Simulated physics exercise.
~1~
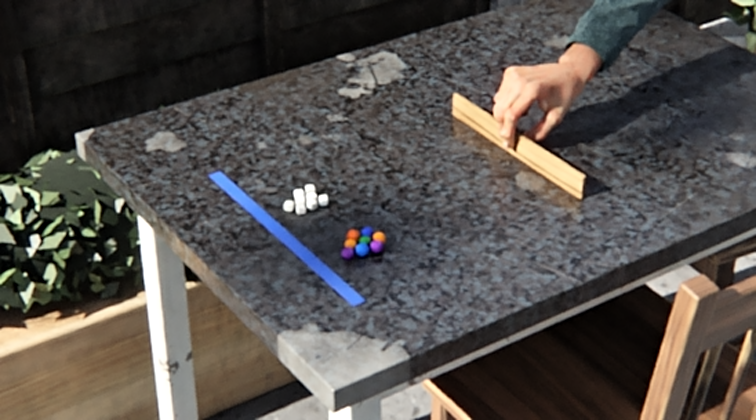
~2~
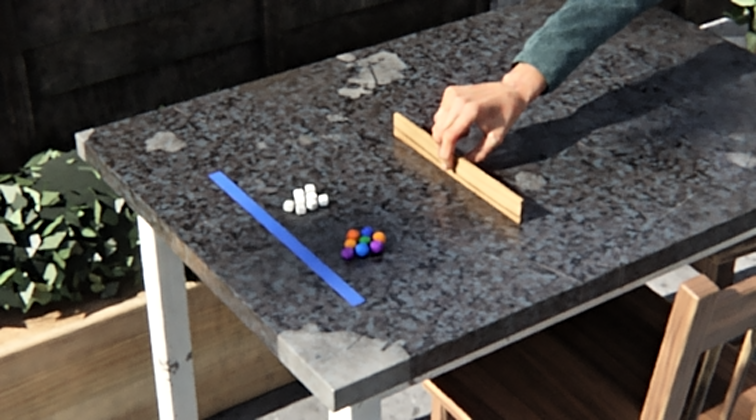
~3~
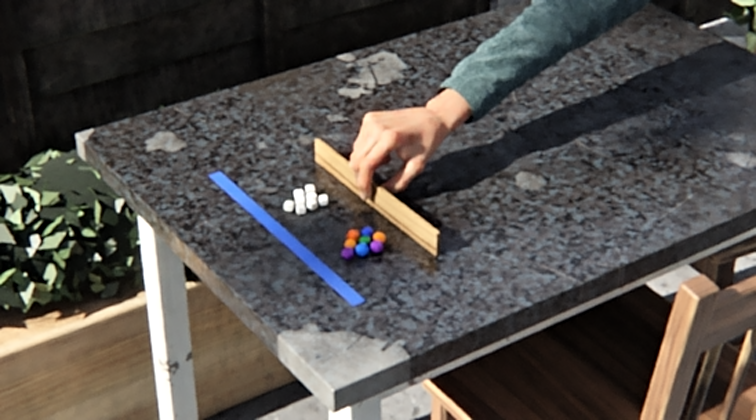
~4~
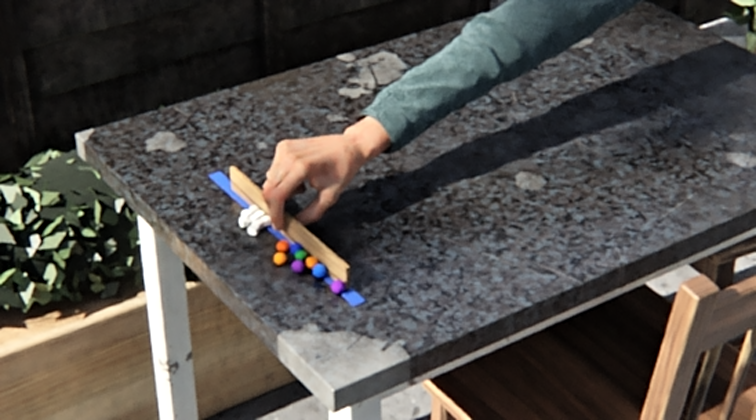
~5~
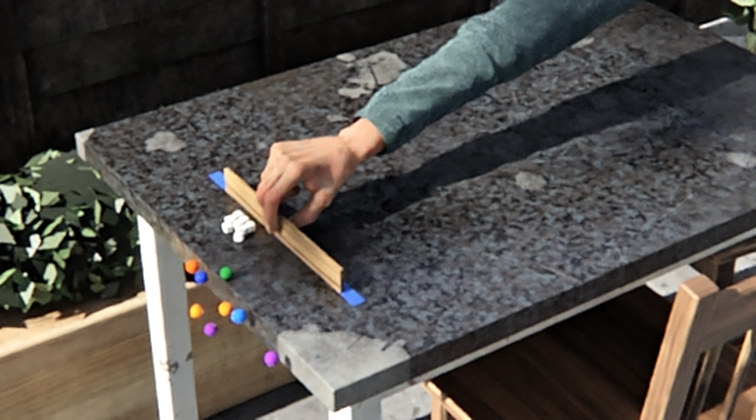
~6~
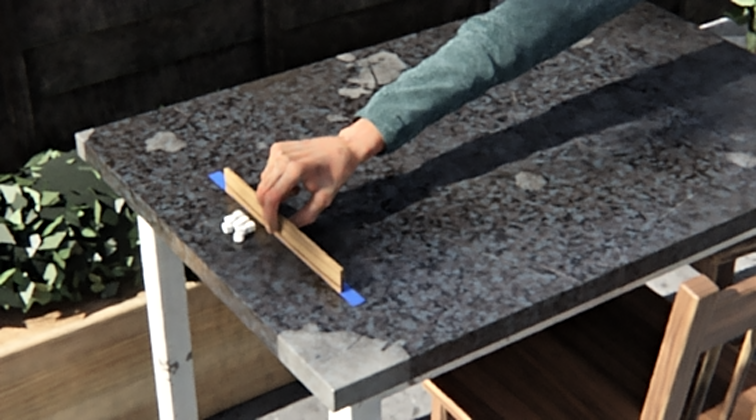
At first, a hand holds a strip of wood upright on a dark speckled stone table, to the right of a small cluster of white pieces, a cluster of colourful balls and a strip of blue tape. The hand slides the wood left toward both groups. It reaches them and pushes them across the tape, then stops there. The colourful balls keep rolling left and spill over the near edge of the table, dropping through the air. By the end, the balls are out of sight, while the white pieces rest on the tabletop beside the still wood and hand.
